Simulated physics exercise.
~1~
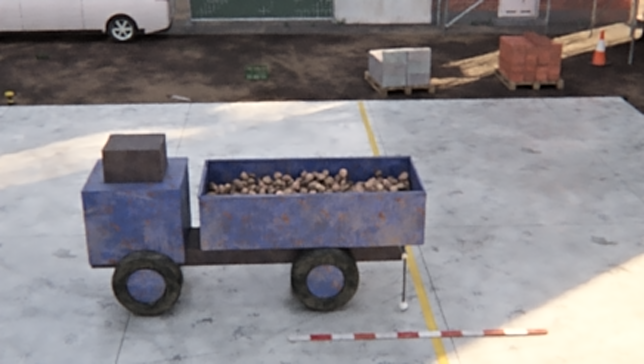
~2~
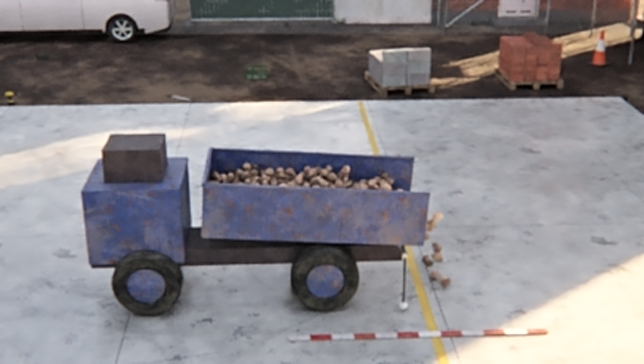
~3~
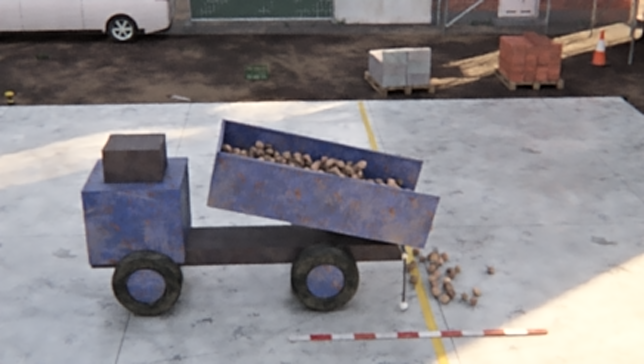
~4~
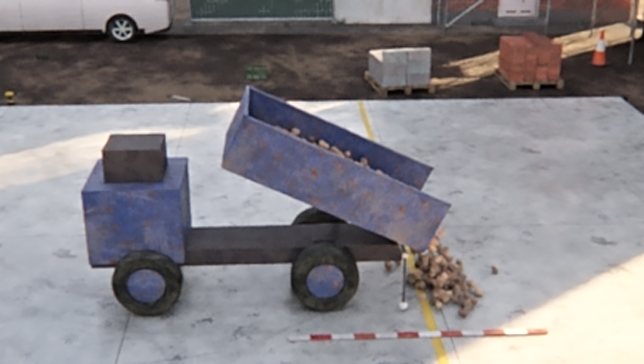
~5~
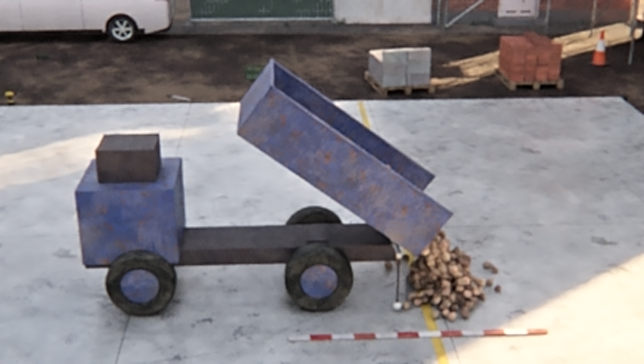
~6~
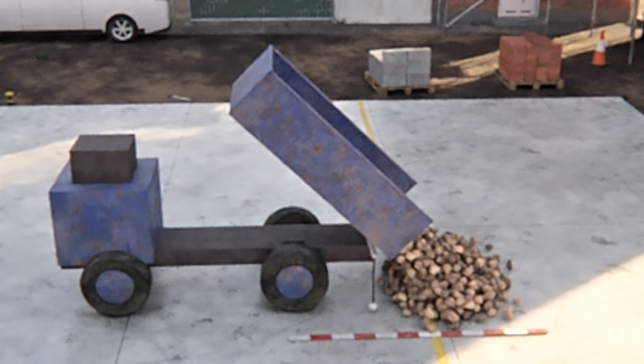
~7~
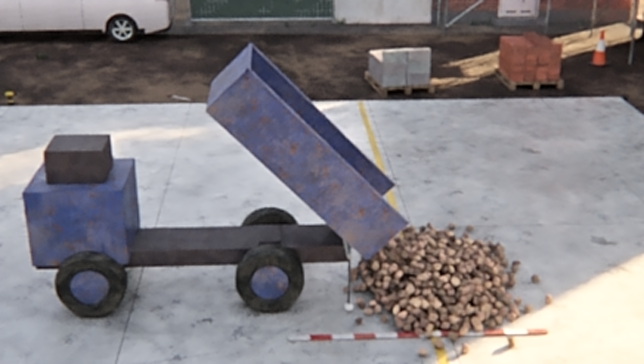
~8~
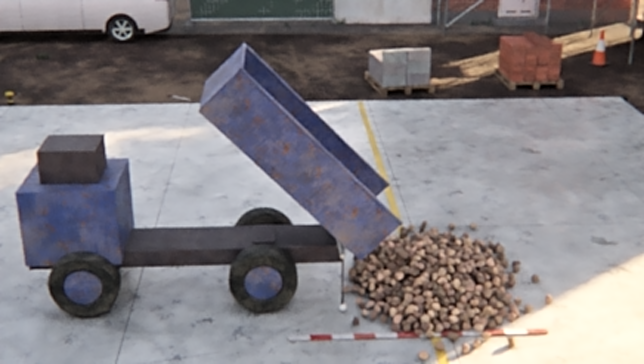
In a paved yard, a blue truck tips out its stones and pulls left, bed raised.
